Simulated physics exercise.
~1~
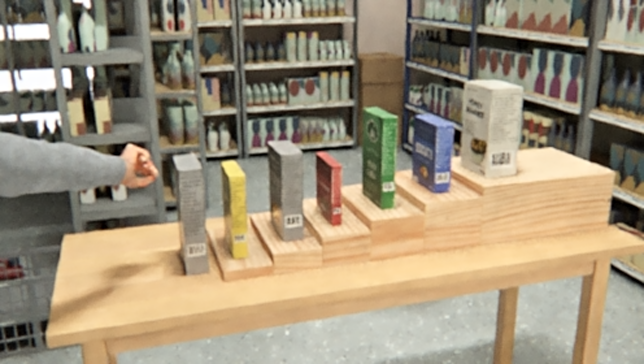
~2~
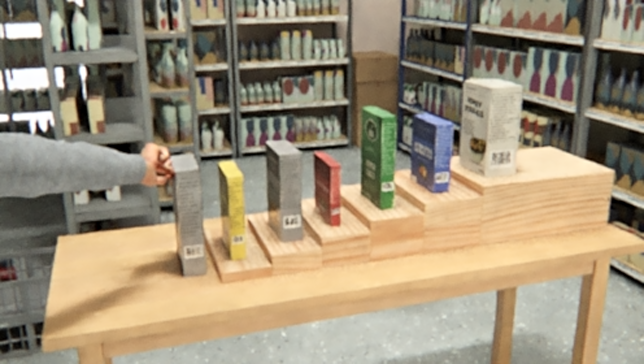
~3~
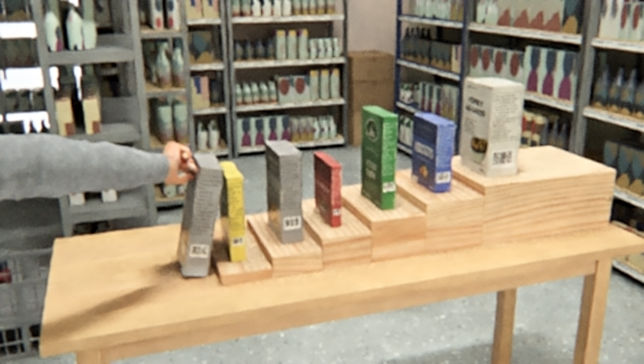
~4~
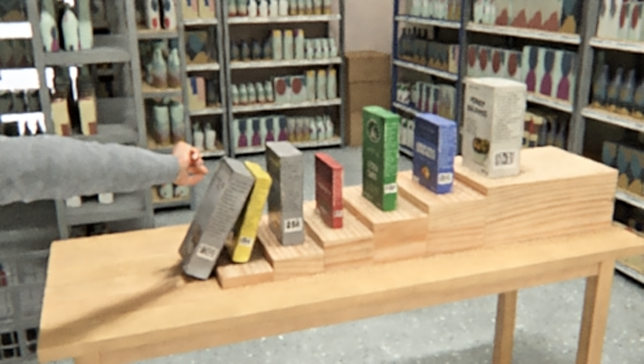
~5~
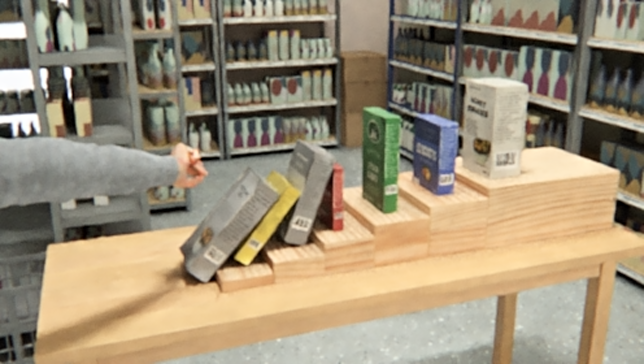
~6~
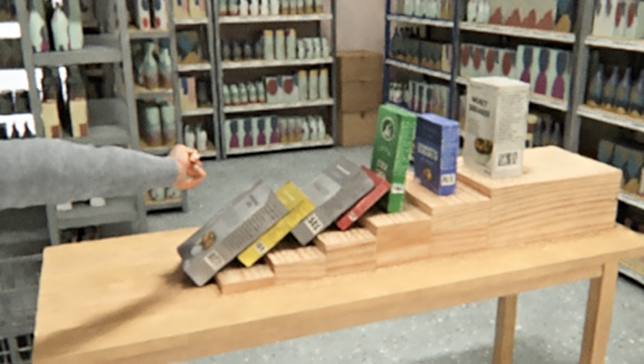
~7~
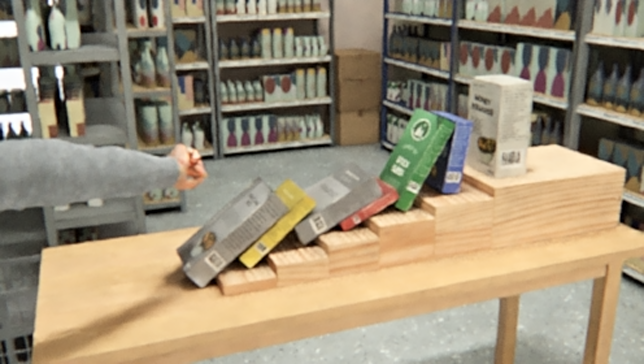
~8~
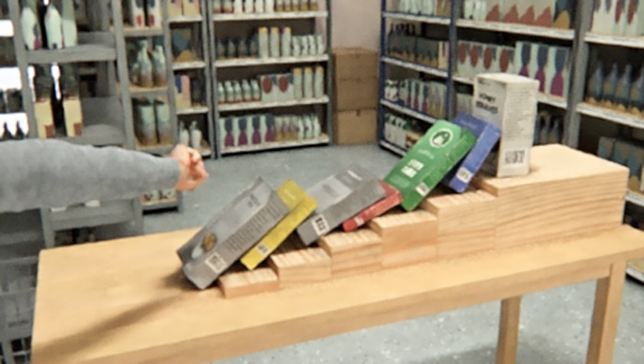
A grey-sleeved arm reaches in from the left beside a wooden table in a storeroom lined with stocked shelves, seen from slightly above. Seven upright boxes climb low wooden steps to the right, grey, yellow, grey, red, green, blue and whitish. The hand pushes the first grey box, which tips right into the yellow one, and that knocks the second grey box over. The red box goes down next, then the green leans into the blue. The blue box tilts against the whitish box, which stays standing at the top while the others lie slanted along the steps.
